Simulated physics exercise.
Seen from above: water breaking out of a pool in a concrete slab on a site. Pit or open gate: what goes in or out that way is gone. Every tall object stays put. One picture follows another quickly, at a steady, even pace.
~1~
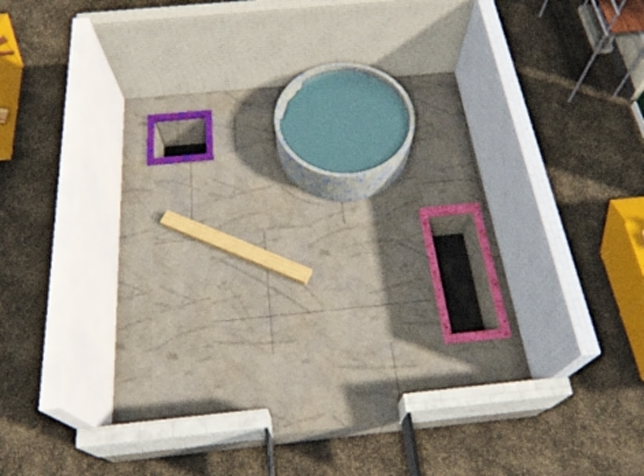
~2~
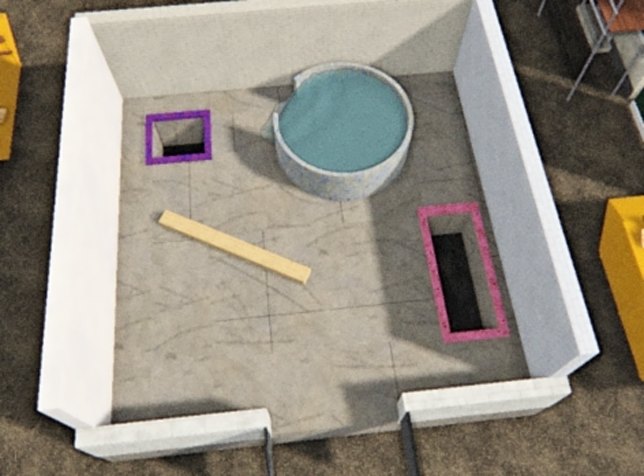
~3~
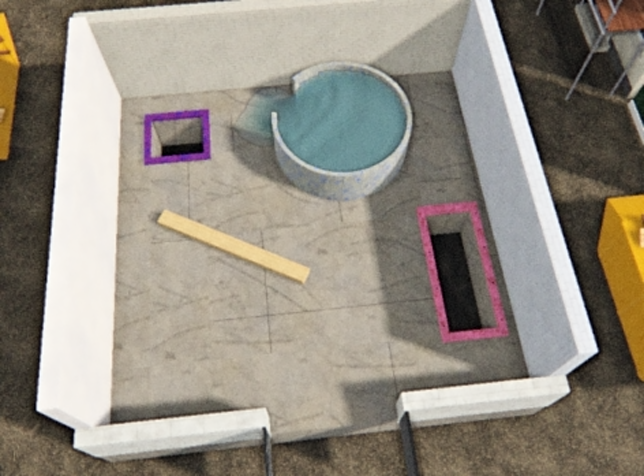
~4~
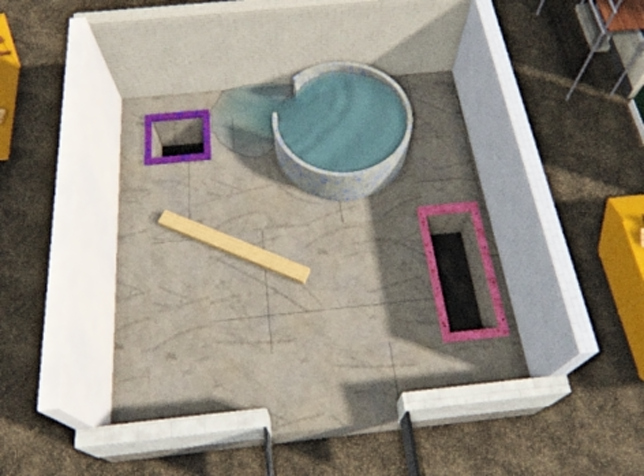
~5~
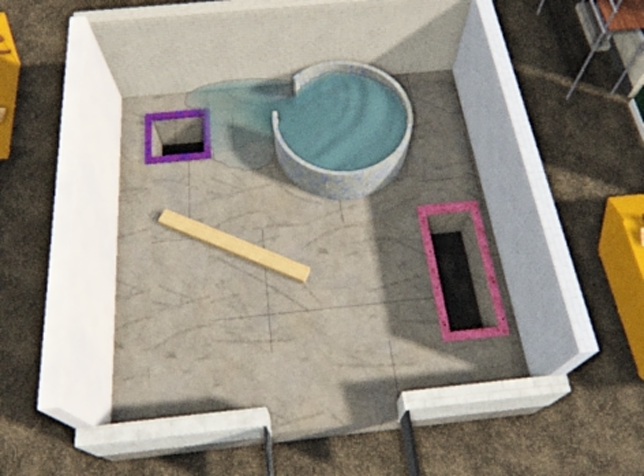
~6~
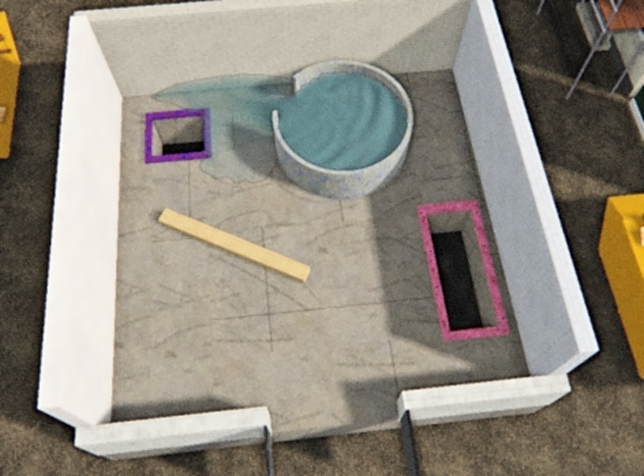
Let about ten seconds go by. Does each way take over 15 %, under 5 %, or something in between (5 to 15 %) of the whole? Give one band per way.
Per way - the gate: Under 5 %, the pink pit: Under 5 %, the purple pit: Over 15 %.
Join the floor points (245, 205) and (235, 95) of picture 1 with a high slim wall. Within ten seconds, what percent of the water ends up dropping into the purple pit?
I'd put the purple pit at roughly 2 %.
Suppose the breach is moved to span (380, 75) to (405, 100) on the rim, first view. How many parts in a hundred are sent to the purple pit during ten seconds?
Purple: About 4 %.
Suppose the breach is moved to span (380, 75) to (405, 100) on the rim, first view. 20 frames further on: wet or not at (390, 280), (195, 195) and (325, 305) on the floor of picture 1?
Well, the first is hit by the spill, the next missed by the spill, the last hit by the spill.
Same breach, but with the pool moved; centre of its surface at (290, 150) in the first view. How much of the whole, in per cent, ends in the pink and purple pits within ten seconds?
Shares - pink: 0 in a hundred; purple: 50 in a hundred.
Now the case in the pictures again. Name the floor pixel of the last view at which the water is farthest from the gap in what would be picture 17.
The wet edge reaches furthest near (117, 275).
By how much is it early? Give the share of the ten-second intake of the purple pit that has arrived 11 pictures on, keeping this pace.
Around 30 in a hundred.
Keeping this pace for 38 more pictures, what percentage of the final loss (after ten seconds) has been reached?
Around 75 %.
A moment on, water covers 15 % of the floor; the gate 0 %, the pink pit 0 %, the purple pit 4 %.
Next, water covers 20 % of the floor; the gate 0 %, the pink pit 0 %, the purple pit 10 %.
Then, water covers 40 % of the floor; the gate 0 %, the pink pit 0 %, the purple pit 18 %.
Later, water covers 70 % of the floor; the gate 0 %, the pink pit 0 %, the purple pit 29 %.
In the end, water covers 90 % of the floor; the gate 2 %, the pink pit 0 %, the purple pit 35 %.
